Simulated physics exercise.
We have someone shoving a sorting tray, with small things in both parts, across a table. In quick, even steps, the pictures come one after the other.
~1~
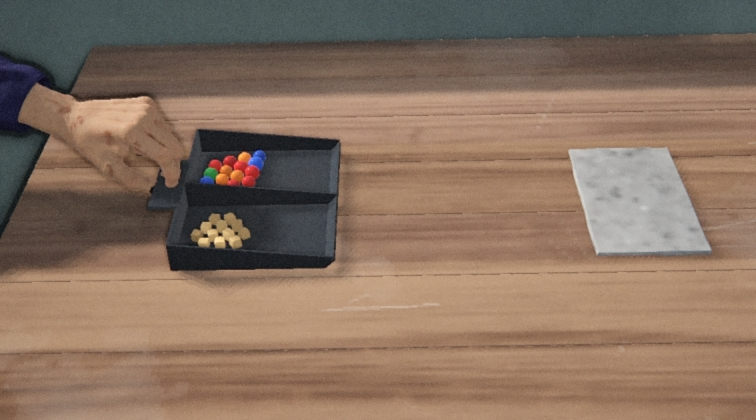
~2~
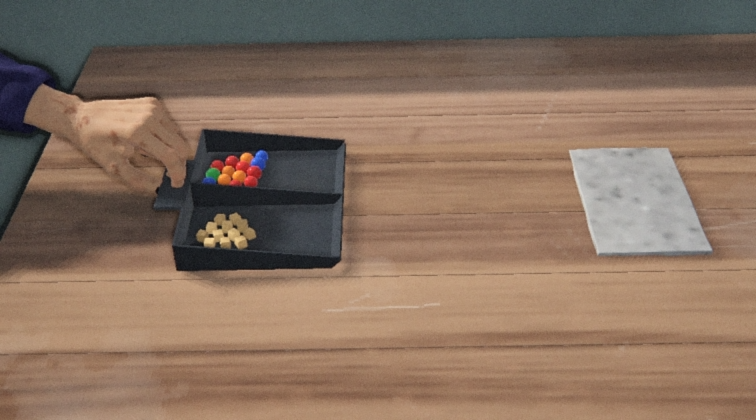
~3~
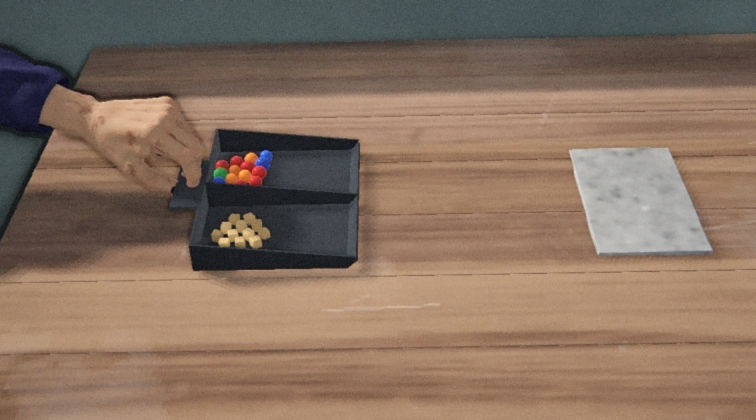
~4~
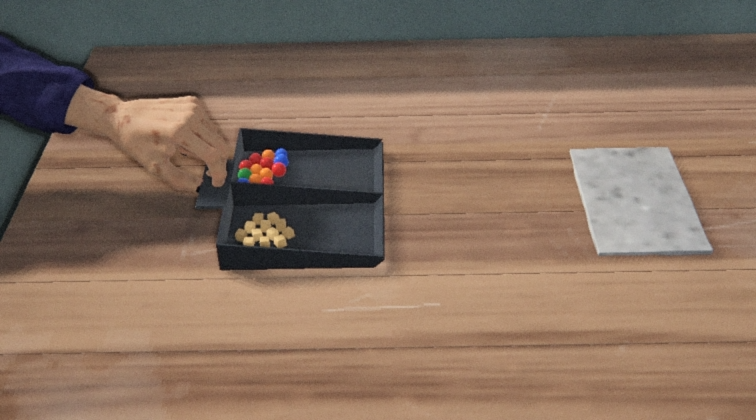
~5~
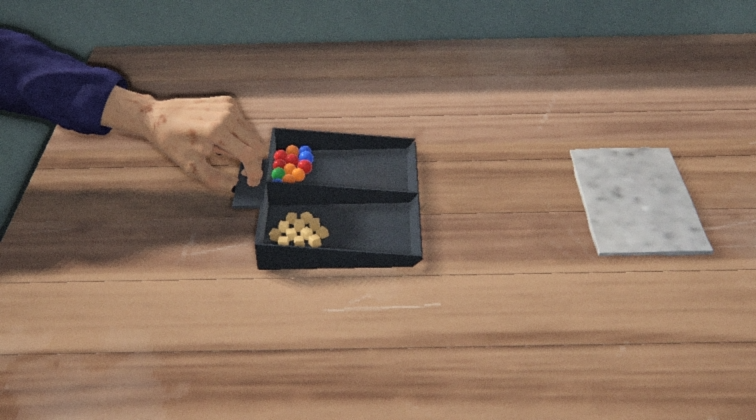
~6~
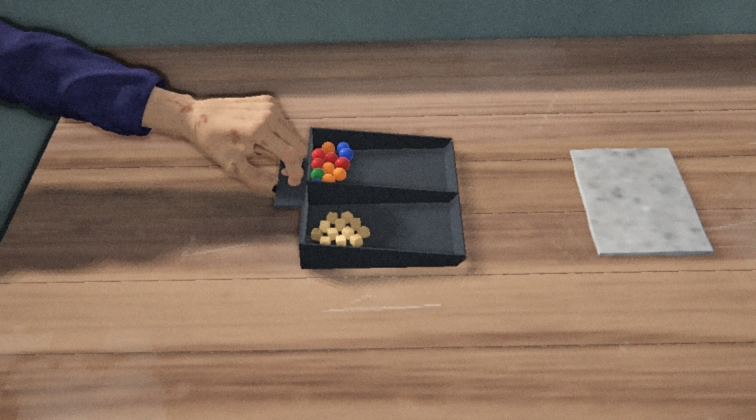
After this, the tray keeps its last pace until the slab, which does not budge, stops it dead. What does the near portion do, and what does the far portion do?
The near portion stays put, and the far portion spills some over the edge.
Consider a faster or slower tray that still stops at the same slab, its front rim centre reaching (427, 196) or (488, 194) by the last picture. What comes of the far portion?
So the first time round it loses some out the front, and the next time it loses some out the front.
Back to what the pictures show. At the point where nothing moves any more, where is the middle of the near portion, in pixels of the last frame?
It ends up centred around (554, 229) in the final picture.
Then, 0.09 s past the last view, tray still sliding, front rim near (521, 194); near portion all inside; far portion all inside.
Then, 0.27 s past the last view, tray stopped at the slab; near portion all inside, moved towards the front rim; far portion all inside, moved towards the front rim.
Then, 0.48 s past the last view, tray stopped at the slab; near portion all inside, moved towards the front rim; far portion about half out of the tray.
Finally, tray stopped at the slab; near portion all inside, moved towards the front rim; far portion about half out of the tray.
